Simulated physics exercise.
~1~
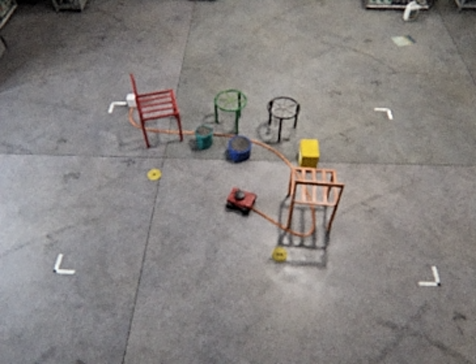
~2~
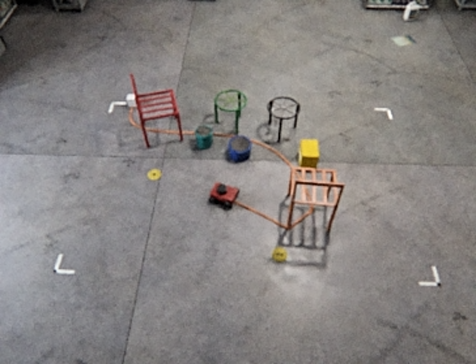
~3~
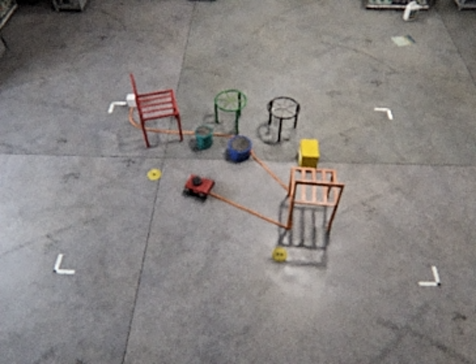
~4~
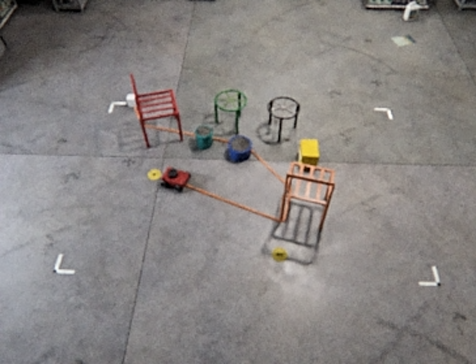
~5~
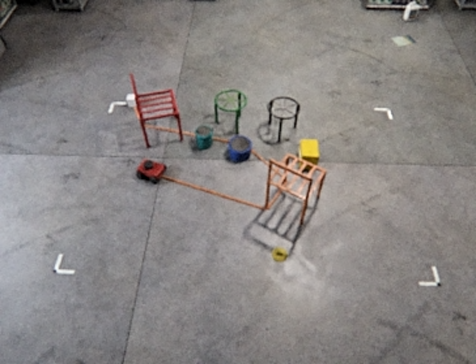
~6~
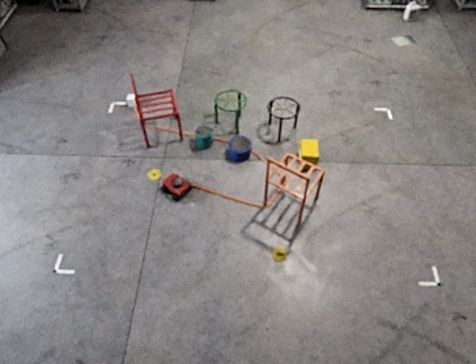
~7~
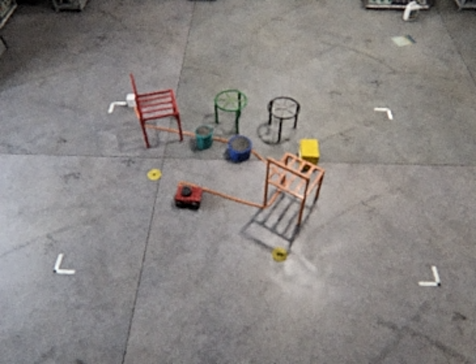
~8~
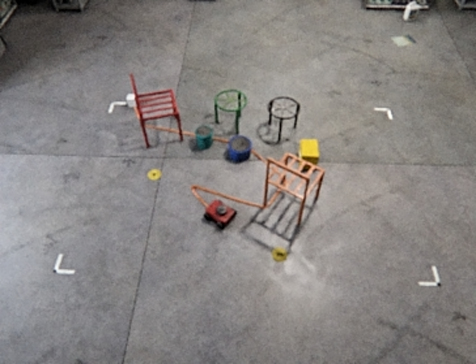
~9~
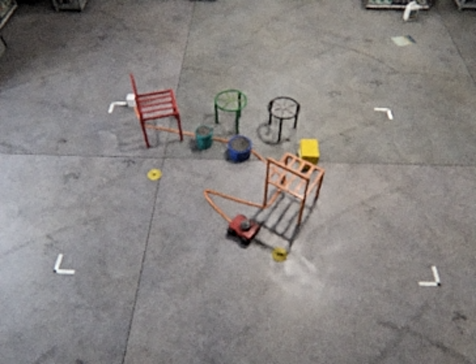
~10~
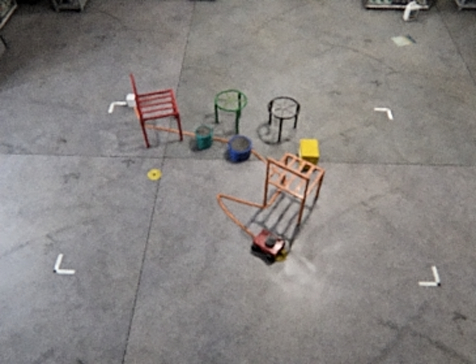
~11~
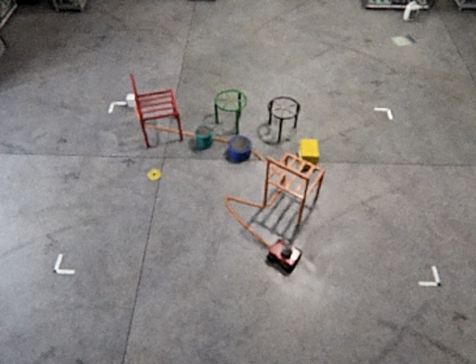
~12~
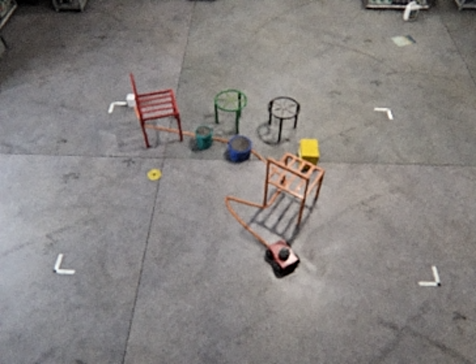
A small red cart pulled an orange cord leftward across the concrete floor, dragging the orange chair a little left and turning it, then drove back down to the right past the chair and stopped just beyond a yellow mark, the cord slack.
